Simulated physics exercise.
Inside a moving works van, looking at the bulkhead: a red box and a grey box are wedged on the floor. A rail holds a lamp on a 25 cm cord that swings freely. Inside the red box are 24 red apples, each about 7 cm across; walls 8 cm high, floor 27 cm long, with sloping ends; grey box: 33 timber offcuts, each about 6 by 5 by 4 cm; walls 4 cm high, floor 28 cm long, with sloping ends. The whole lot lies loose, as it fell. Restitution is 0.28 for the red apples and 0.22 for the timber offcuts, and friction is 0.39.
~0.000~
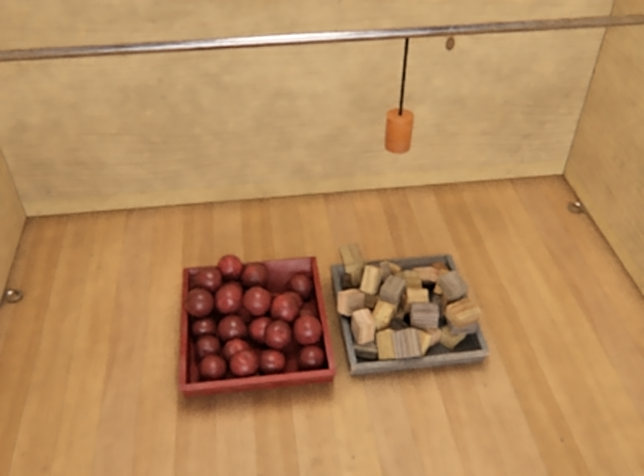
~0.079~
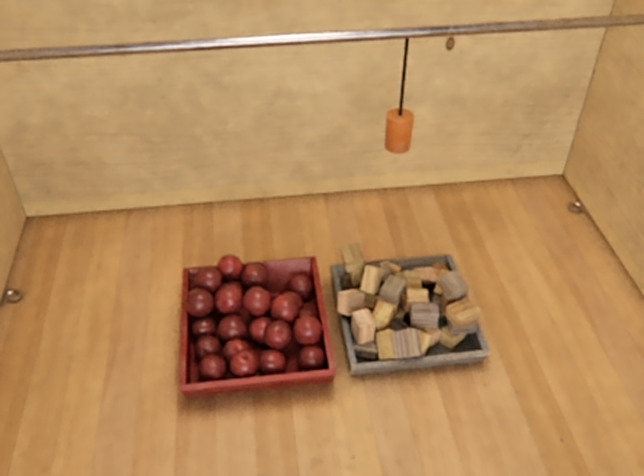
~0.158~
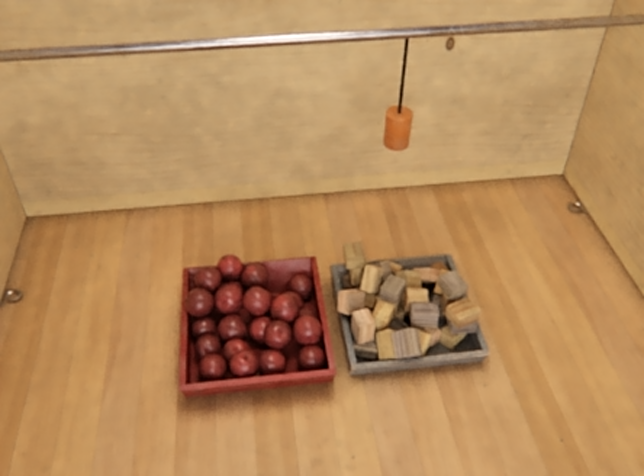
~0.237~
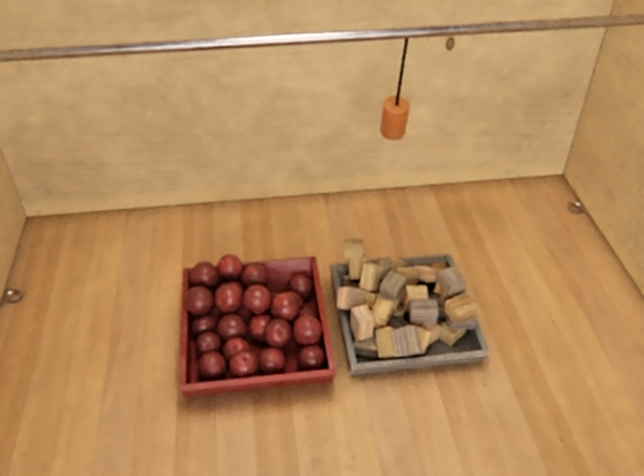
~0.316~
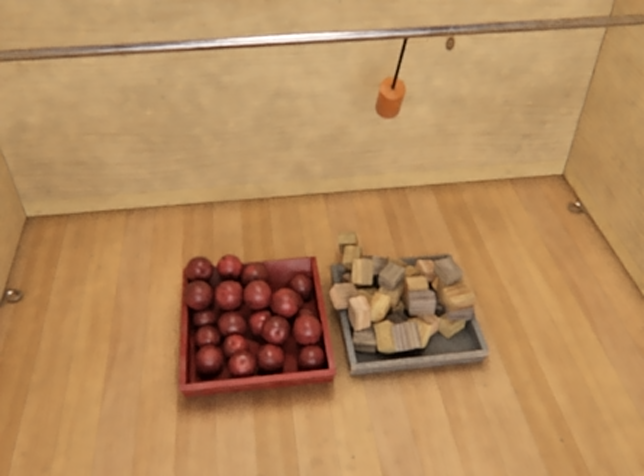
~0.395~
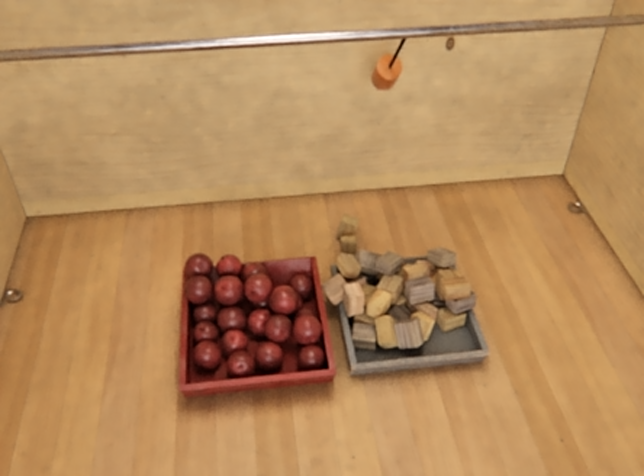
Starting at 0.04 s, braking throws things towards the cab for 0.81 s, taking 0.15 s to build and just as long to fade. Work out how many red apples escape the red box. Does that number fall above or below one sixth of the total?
Expect a loss lighter than a sixth of the load.
After 0.56 s, 0 of 24 out of the red box and 7 of 33 out of the grey box.
After 0.77 s, 1 of 24 out of the red box and 9 of 33 out of the grey box.
After 1.06 s, 1 of 24 out of the red box and 9 of 33 out of the grey box.
Final count (at 1.44 s), 1 of 24 out of the red box and 9 of 33 out of the grey box. Asked share, 1 of 24, 4 per cent.
